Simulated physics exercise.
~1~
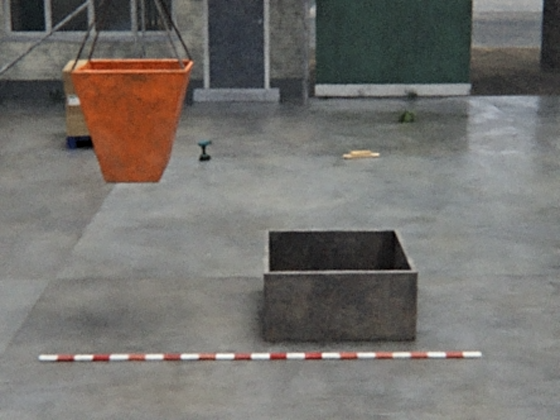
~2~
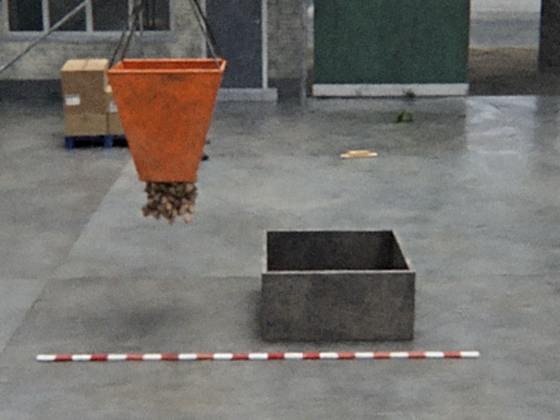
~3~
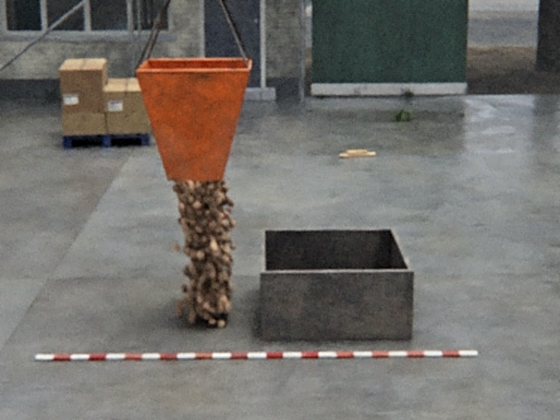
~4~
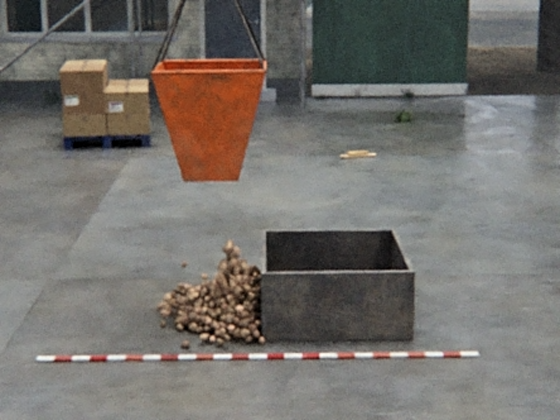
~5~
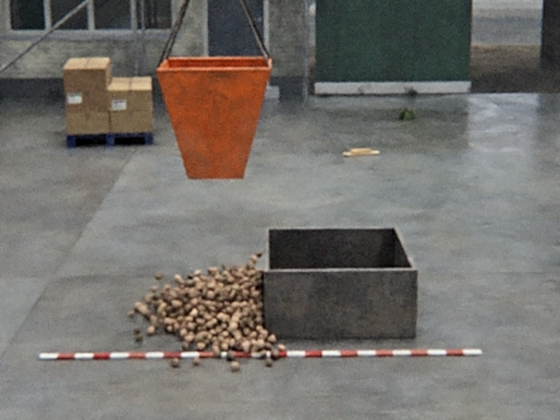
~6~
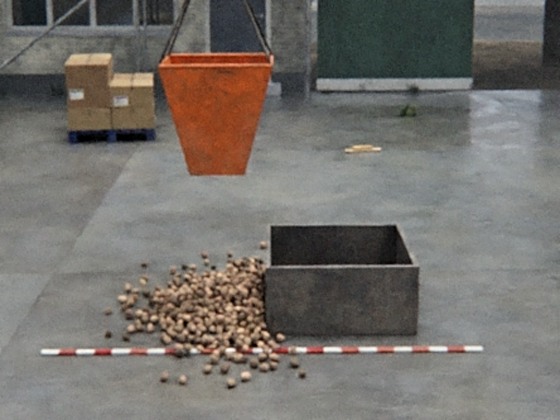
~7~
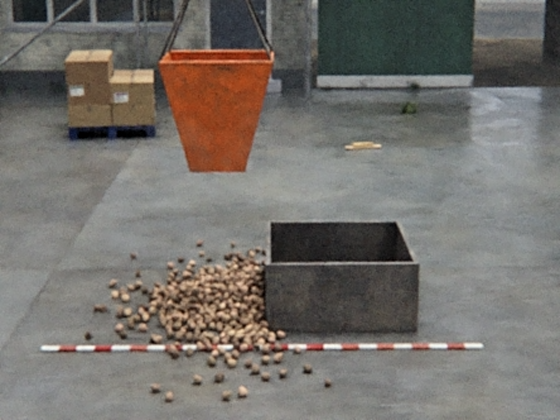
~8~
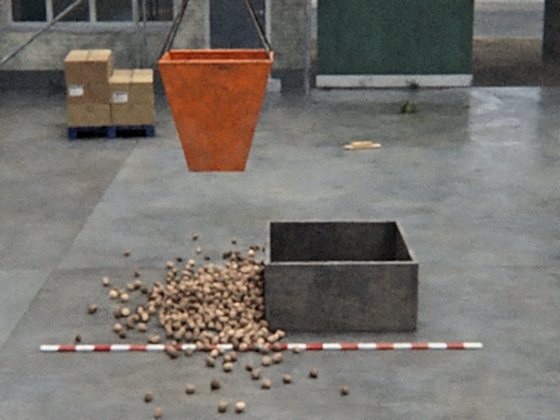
An orange hopper hanging from cables moved right across a concrete yard, pouring out round brownish stones before it reached the dark open bin. They heaped up against the bin's left side and spread over the floor past the striped staff, leaving the bin apparently empty.
